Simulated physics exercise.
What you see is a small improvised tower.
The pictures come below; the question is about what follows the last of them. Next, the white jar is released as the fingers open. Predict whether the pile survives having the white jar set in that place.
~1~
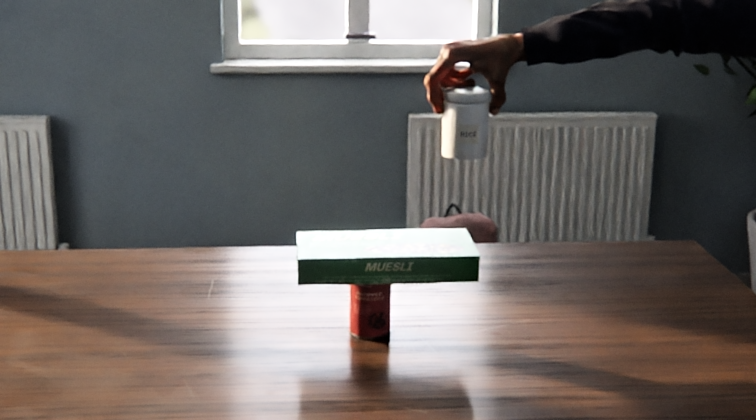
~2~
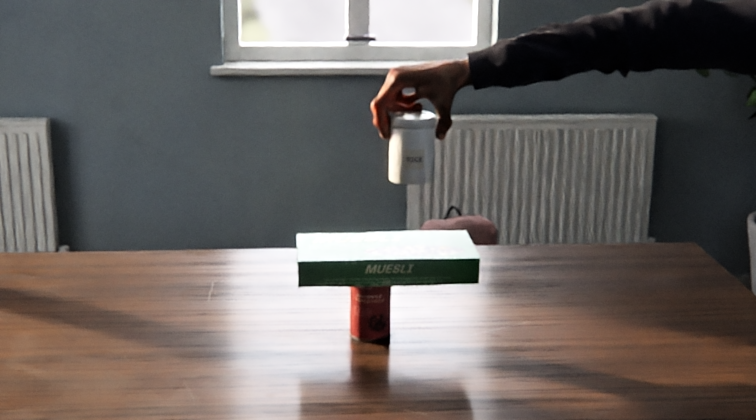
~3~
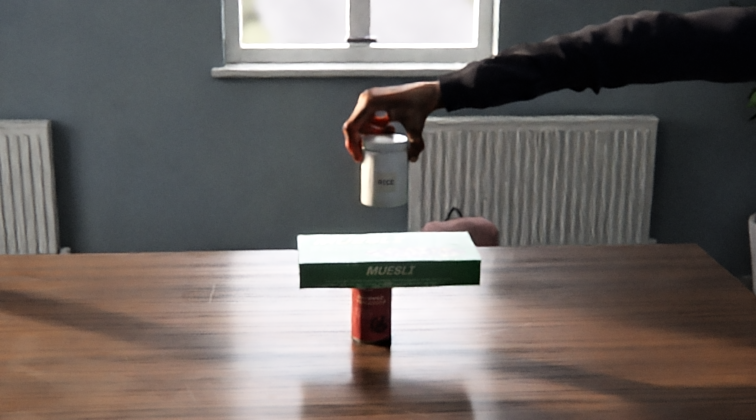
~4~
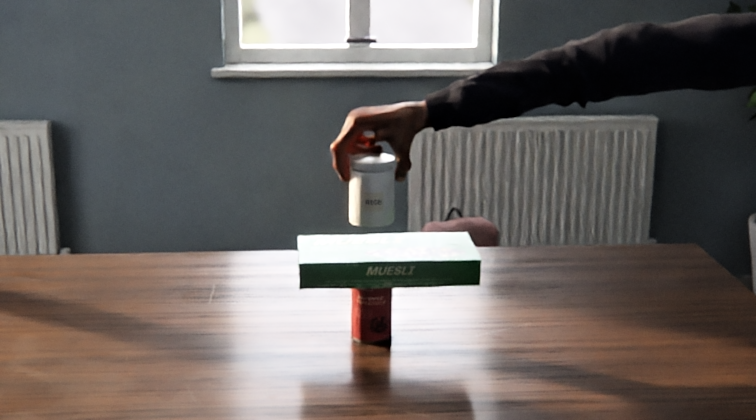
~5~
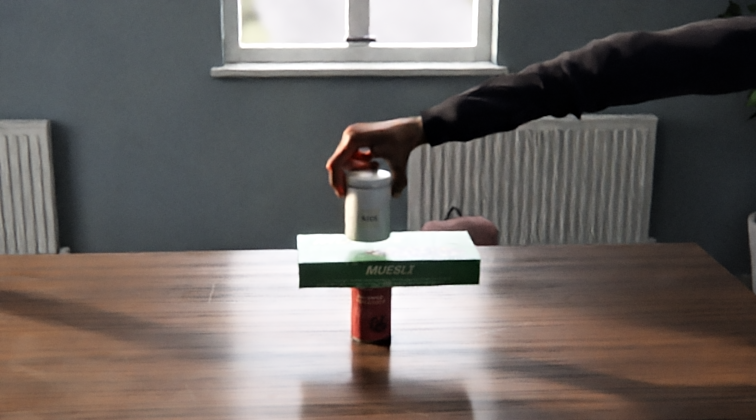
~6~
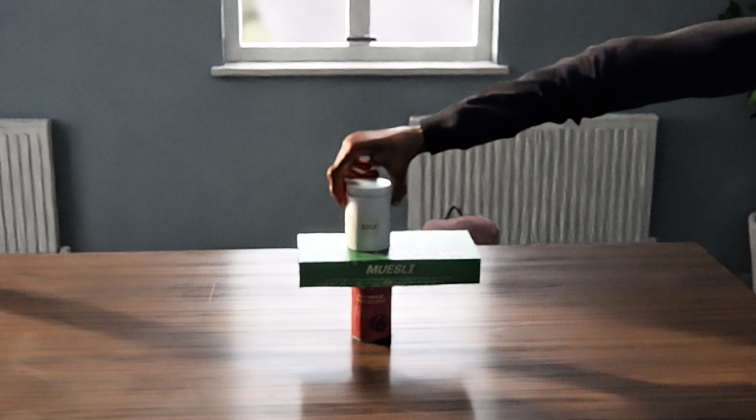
The stack is secure.
Then, 0.20 s later than the last frame, all is still.
Then, 0.50 s later than the last frame, white jar resting near (368, 214).
When it is over, all 3 as before. End places, in pixels of the last picture, white jar near (368, 214). The stack keeps its balance.
